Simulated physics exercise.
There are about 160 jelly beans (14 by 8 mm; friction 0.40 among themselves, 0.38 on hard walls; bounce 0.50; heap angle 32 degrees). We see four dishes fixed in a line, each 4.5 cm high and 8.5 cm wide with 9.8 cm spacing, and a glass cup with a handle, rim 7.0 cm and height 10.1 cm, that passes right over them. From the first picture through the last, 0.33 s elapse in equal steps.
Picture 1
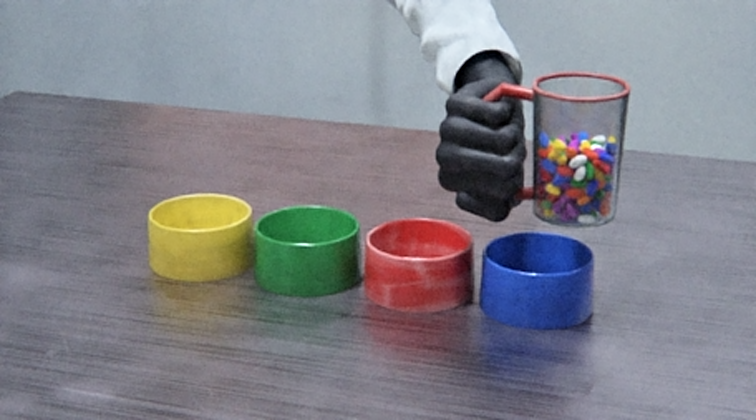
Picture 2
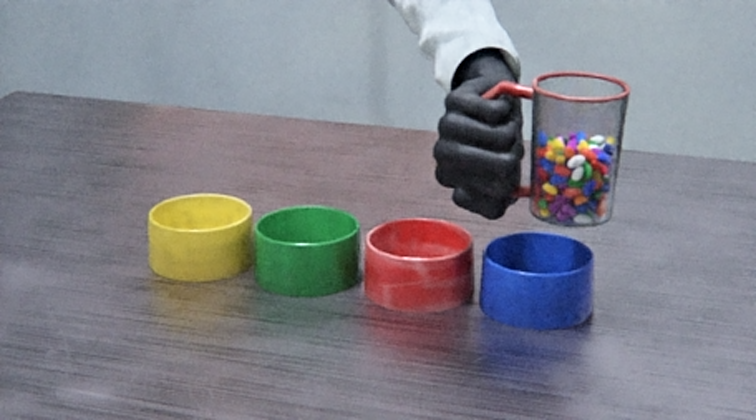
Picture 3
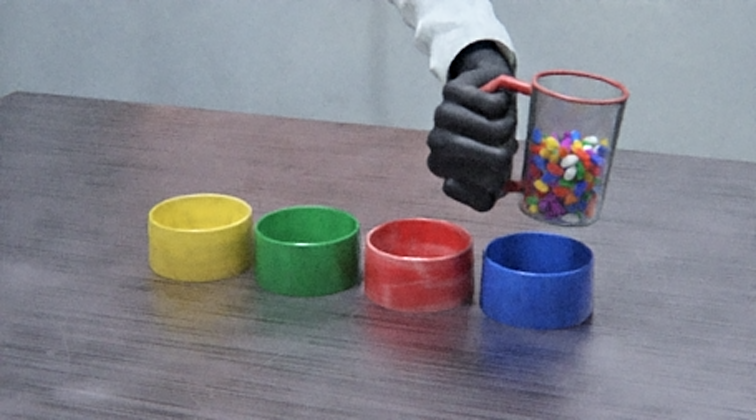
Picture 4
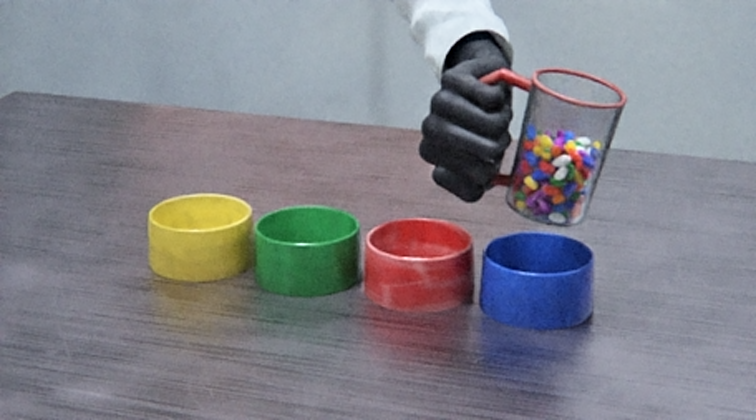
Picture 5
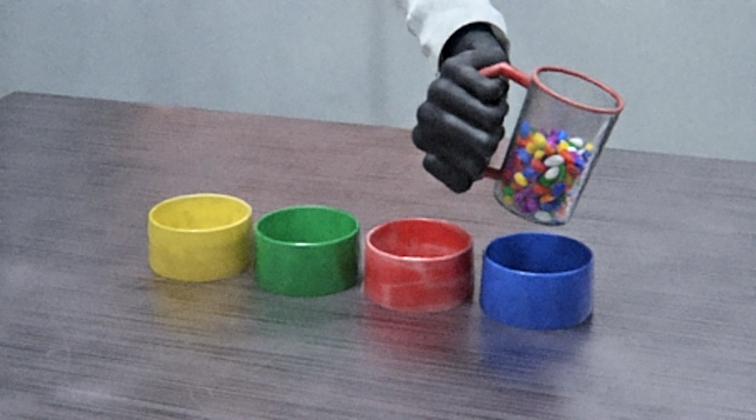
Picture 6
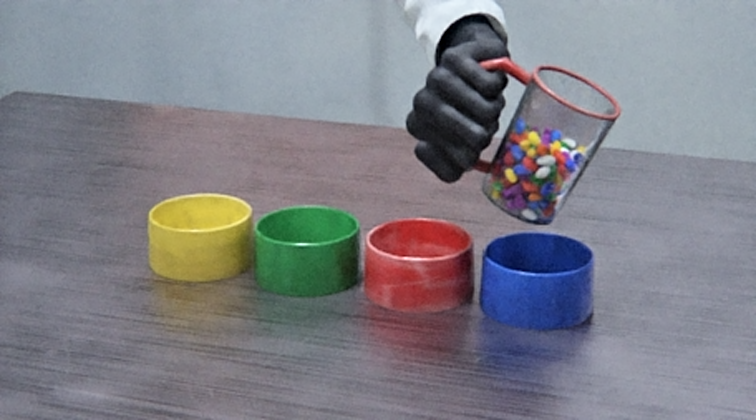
A black-gloved hand gradually tilts a clear cup of colourful jelly beans above four coloured dishes.
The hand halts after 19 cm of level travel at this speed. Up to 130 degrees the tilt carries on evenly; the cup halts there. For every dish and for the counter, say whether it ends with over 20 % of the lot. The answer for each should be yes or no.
Red dish - yes, blue dish - yes, green dish - no, yellow dish - no, counter - yes.
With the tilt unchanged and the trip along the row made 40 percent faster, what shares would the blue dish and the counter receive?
Blue: 0; counter: 0.
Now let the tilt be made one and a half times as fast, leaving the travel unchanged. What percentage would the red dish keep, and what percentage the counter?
I'd say red ends at 0 while the counter ends at 0.
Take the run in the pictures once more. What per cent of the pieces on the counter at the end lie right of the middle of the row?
About 100 percent.
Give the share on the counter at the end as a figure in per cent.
Near 30 percent, roughly speaking.
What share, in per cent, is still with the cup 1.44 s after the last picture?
Some 0 per cent of the load.
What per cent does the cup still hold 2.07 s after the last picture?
Estimate: Some 0 %.
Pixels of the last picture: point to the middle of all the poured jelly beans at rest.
At about (480, 288).
Then, 0.87 s after the last picture, tilt 101 degrees; cup holds 100 %.
Then, 1.44 s after the last picture, tilt 130 degrees; cup holds 0 %, red 35 %, blue 35 %.
Then, 2.07 s after the last picture, tilt 130 degrees; cup holds 0 %, red 35 %, blue 35 %.
In the end, red 35 %, blue 35 %, green 0 %, yellow 0 %, counter 30 %.
